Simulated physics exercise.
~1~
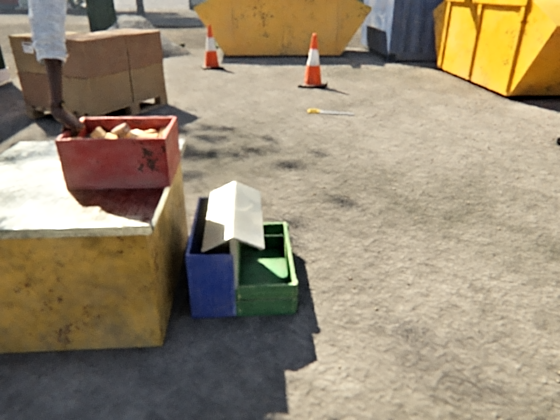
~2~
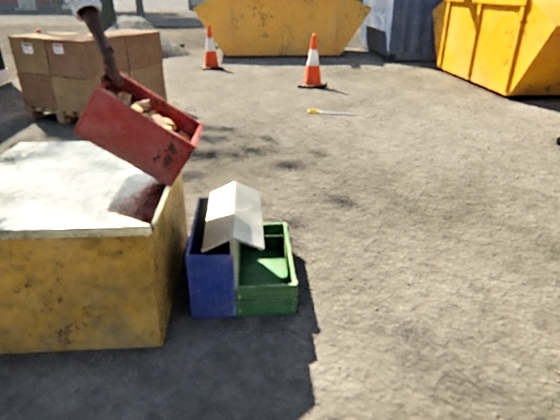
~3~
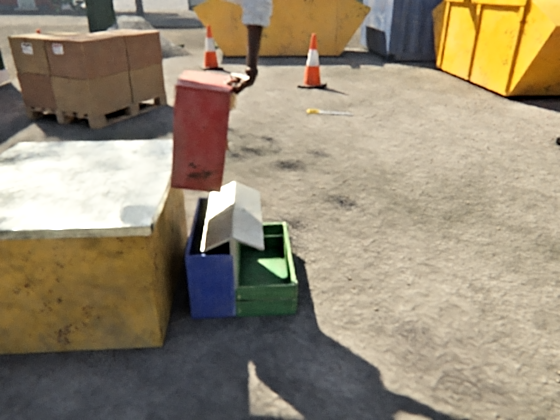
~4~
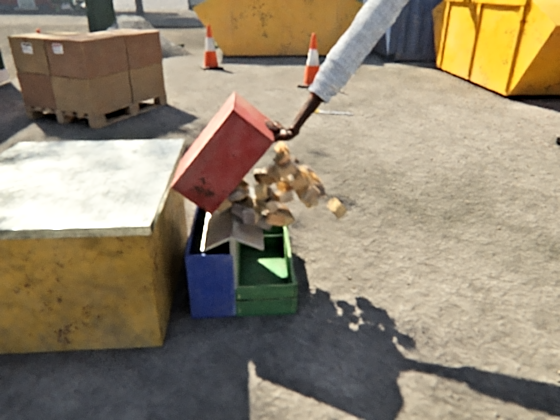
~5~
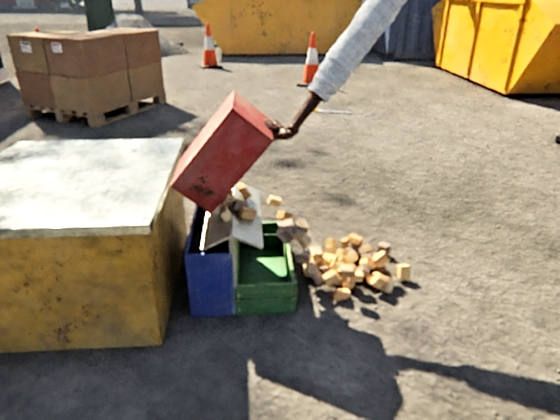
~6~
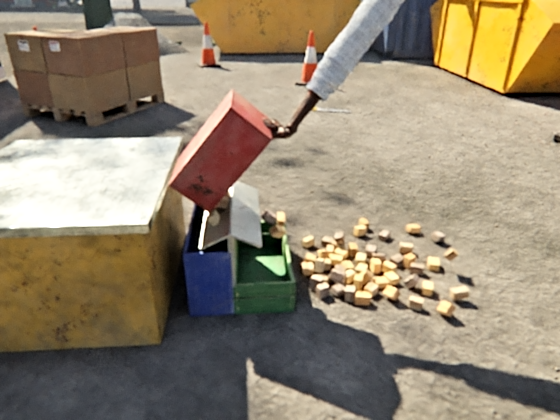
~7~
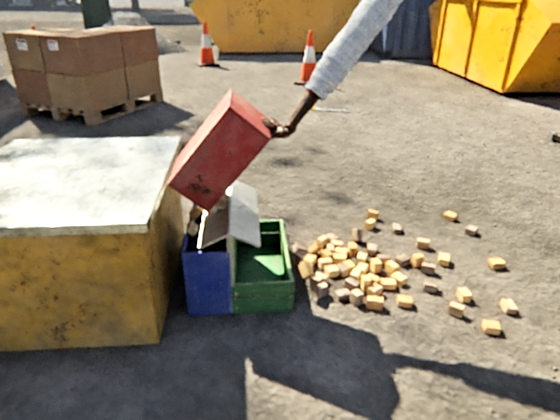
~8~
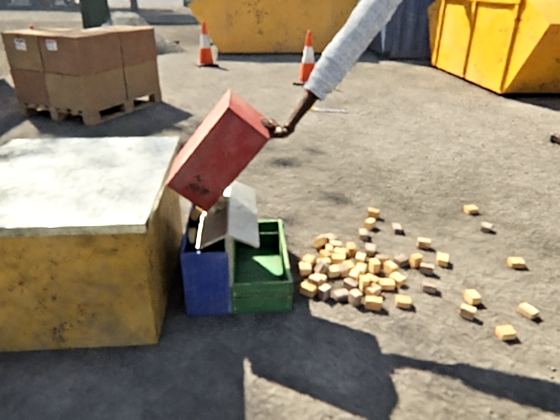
A red box filled with small wooden blocks sits on a yellow bench with a pale top, held by a hand, above a blue bin and a green bin divided by a pale peaked ridge. The hand tips the box rightward over the bench edge until it stands on end, then past upright. Blocks spill out over the ridge, most of them flying past the green bin. They pile up on the ground to the right, then scatter farther outward. The arm holds the box tilted while the blocks settle, leaving the green bin empty and most blocks strewn across the pavement.
